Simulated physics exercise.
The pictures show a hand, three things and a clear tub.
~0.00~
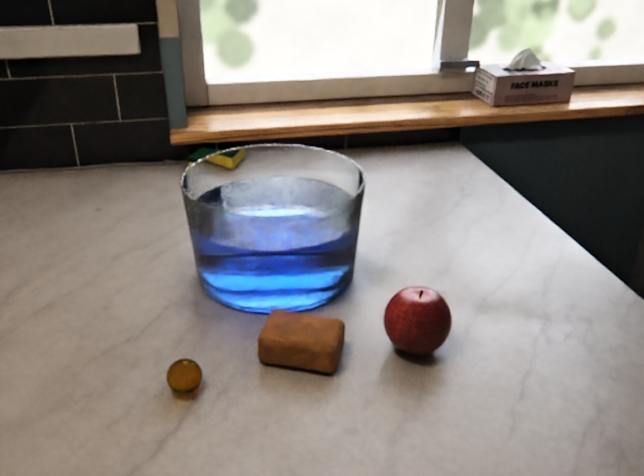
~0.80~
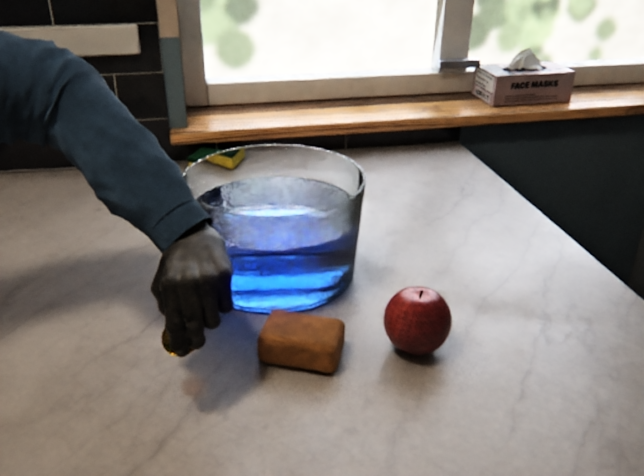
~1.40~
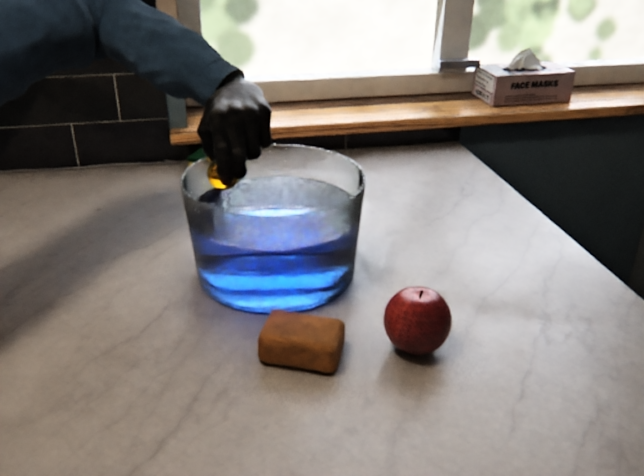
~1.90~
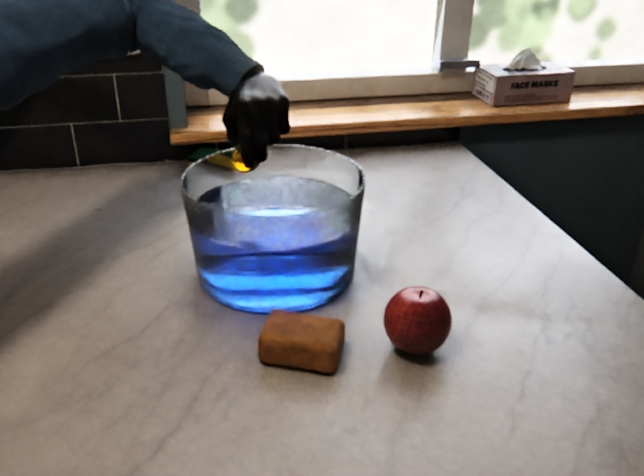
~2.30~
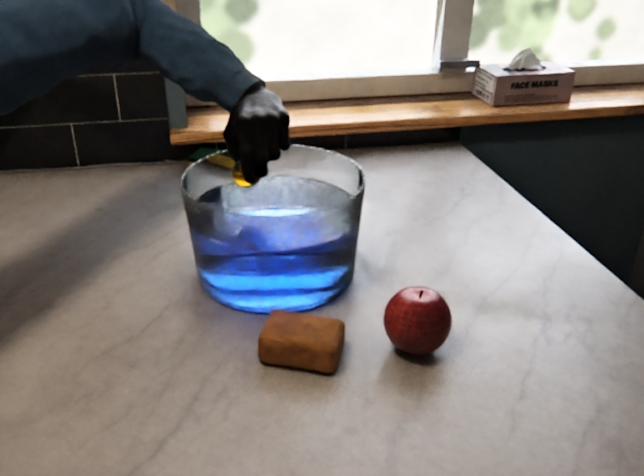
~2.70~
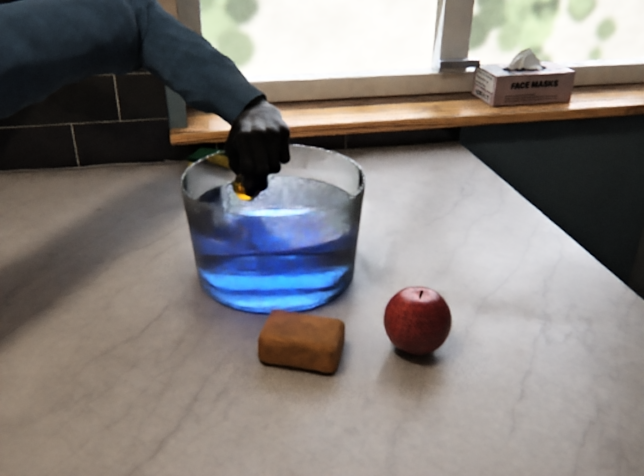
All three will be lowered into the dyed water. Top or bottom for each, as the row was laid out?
The left one goes to the bottom, the middle one stays at the surface, the right one stays at the surface.
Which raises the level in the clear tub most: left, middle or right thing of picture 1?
It is the right thing.
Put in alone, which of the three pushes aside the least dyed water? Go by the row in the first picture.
It is the one on the left.
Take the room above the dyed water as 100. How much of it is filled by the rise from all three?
Some 16 per cent.
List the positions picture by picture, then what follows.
The row from the left; glass marble (184, 376); bread roll (302, 340); apple (418, 320), in the first frame.
A hand picks up the glass marble; glass marble (180, 338); apple (418, 320), in the second frame.
It is carried over; glass marble (224, 173); bread roll (302, 340), in the third frame.
It is above the clear tub; glass marble (246, 158); apple (418, 320), in the fourth frame.
It comes down; glass marble (247, 173); bread roll (302, 340), in the fifth frame.
It is just over the surface; glass marble (247, 186); bread roll (302, 340); apple (418, 320), in the sixth frame.
By 4.0 s, the glass marble sinks.
By 8.0 s, the bread roll rides on the surface.
By 12.0 s, the apple rides on the surface; afloat, bread roll and apple.
